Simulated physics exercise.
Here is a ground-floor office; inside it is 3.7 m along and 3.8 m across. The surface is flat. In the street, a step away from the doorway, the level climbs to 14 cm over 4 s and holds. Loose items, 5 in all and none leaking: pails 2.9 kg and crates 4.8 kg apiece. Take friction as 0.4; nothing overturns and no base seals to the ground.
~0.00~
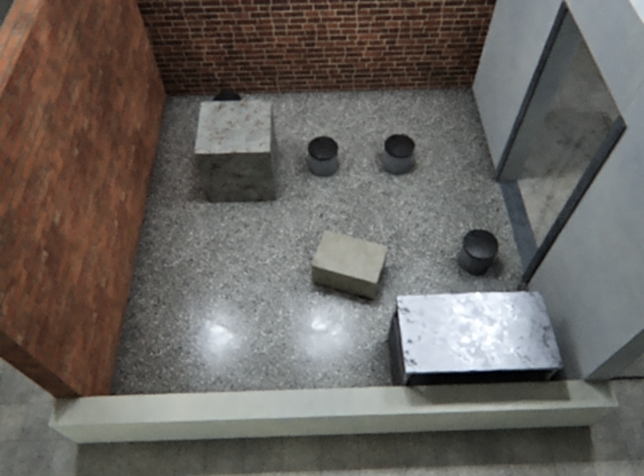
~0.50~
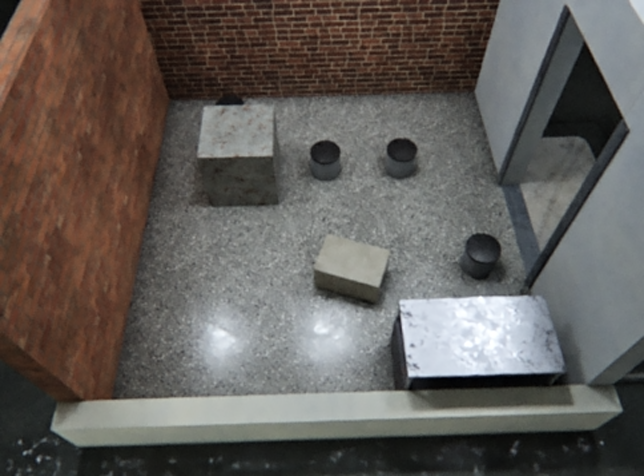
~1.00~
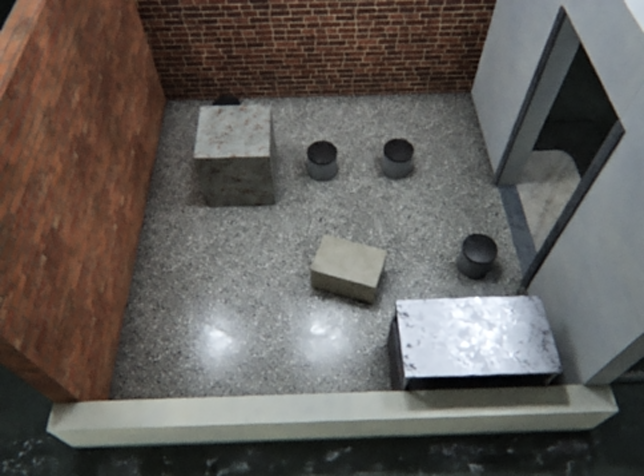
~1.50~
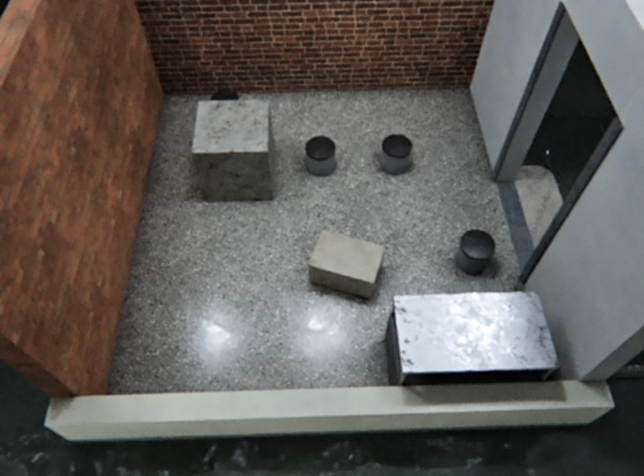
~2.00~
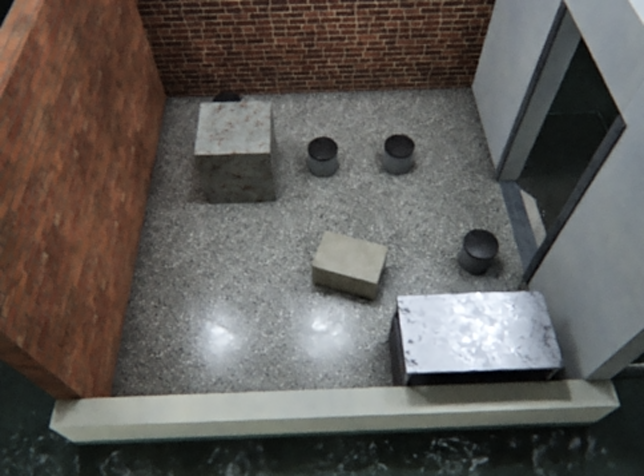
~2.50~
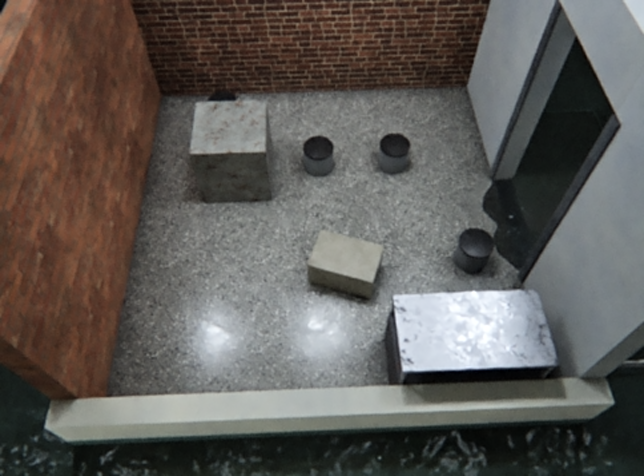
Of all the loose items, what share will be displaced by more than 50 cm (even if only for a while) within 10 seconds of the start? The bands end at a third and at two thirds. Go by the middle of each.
It is two thirds or above.
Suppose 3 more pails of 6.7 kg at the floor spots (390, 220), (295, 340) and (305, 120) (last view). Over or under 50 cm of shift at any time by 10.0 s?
In that order: Short of it, short of it, under.
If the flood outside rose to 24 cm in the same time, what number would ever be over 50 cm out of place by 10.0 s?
In that case 5 of them.
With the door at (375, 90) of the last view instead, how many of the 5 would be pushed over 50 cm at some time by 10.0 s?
In that case 4 of them.
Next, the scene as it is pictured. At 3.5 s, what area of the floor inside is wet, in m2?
About 1.0 m2.
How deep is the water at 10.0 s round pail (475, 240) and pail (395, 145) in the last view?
About 7 and 5 cm.
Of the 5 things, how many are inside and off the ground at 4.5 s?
I count 0.
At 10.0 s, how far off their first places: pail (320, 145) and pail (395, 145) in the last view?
In turn: 150 cm, 120 cm.
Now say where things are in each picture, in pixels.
The first frame shows a pail at (227, 101) rests on the ground; a crate at (350, 256), on the bottom; 0.0 m2 under water; 0 of 5 have shifted.
The second frame shows a pail at (229, 105) rests on the ground; a crate at (352, 260), on the bottom; water covers 0.0 m2; 0 of 5 have shifted.
The third frame shows a pail at (226, 105) rests on the ground; a crate at (349, 260), on the bottom; water covers 0.0 m2; 0 of 5 have shifted.
The fourth frame shows a pail at (224, 100) rests on the ground; a crate at (347, 256), on the bottom; water covers 0.0 m2; 0 of 5 have shifted.
The fifth frame shows a pail at (226, 102), on the bottom; a crate at (350, 256), on the bottom; water covers 0.0 m2; 0 of 5 have shifted.
The sixth frame shows a pail at (222, 101) rests on the ground; a crate at (346, 255) rests on the ground; water covers 0.1 m2; 0 of 5 have shifted.
After 3.5 s 0 of 5 are over 50 cm from their spots; 0 afloat.
After 4.5 s 1 of 5 are over 50 cm from their spots; 0 afloat.
After 7.0 s 4 of 5 are over 50 cm from their spots; 2 afloat.
After 10.0 s 4 of 5 are over 50 cm from their spots, and 4 have been at some point; 5 afloat.
